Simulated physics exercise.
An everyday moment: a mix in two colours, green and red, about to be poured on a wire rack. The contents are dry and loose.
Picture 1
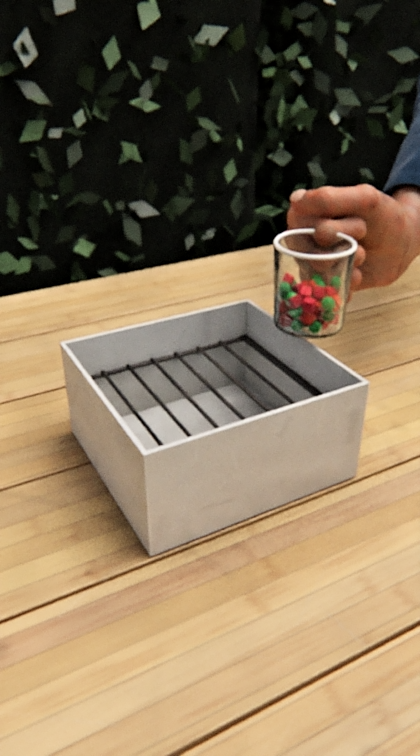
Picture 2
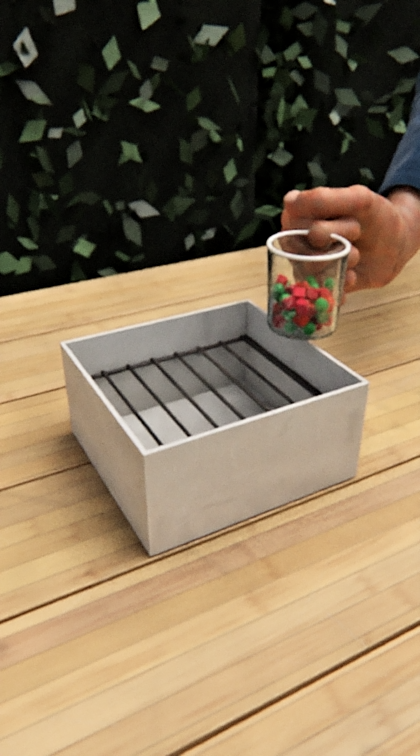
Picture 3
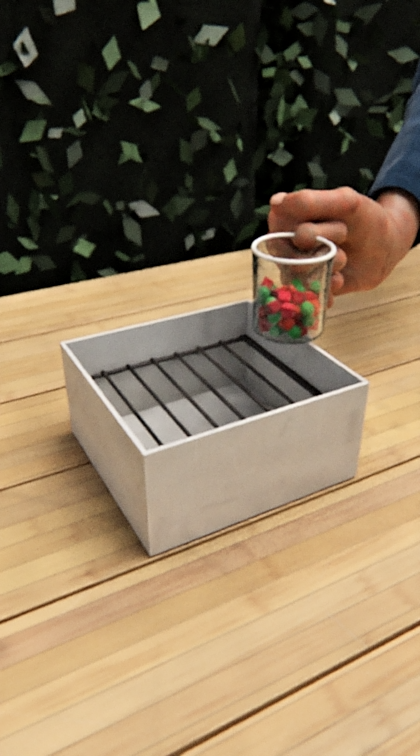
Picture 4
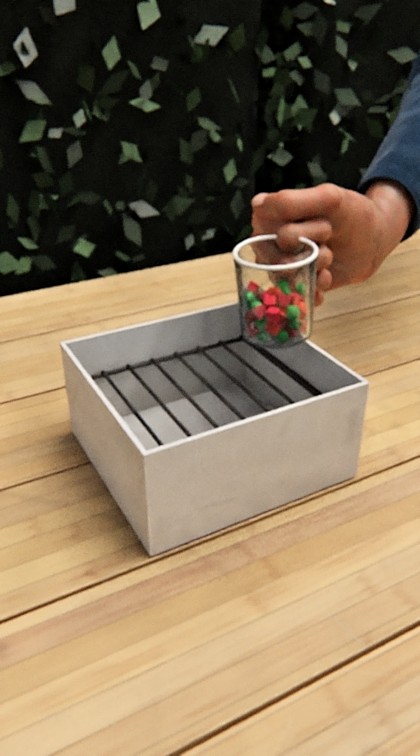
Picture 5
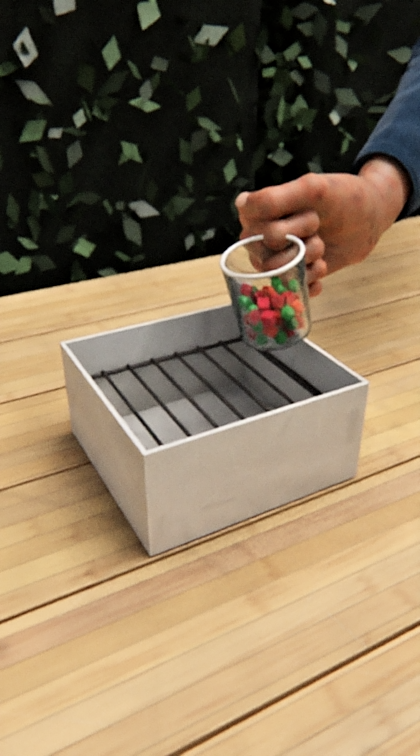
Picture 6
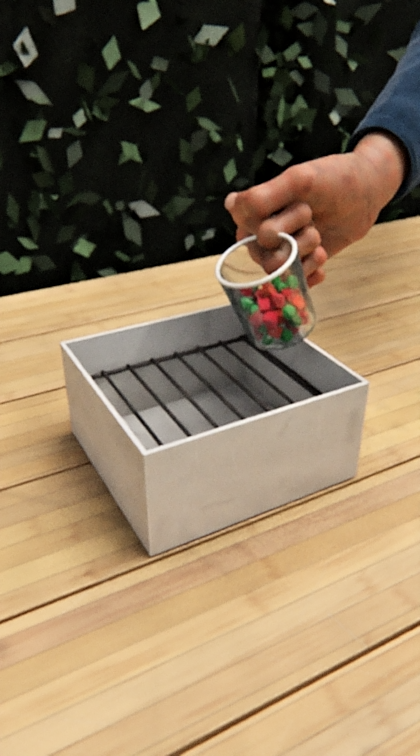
The clip shows a hand holding a clear cup of small red and green pieces beside an open grey box with dark wires across it; the hand moves the cup left, then tilts it toward the box.
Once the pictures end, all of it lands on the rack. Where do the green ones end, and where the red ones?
Here the green bits fall between the wires, and the red bits fall between the wires.
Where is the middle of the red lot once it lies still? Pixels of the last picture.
Close to (213, 446).
Then, 0.59 s after the last picture, green ones, all in the cup; red ones, all in the cup.
Then, 1.11 s after the last picture, green ones, nearly all in the cup, a small part under the rack; red ones, most in the cup, a small part on or over the wires.
Then, 1.56 s after the last picture, green ones, a small part on or over the wires, nearly all under the rack; red ones, all under the rack.
At rest, green ones, all under the rack; red ones, all under the rack.
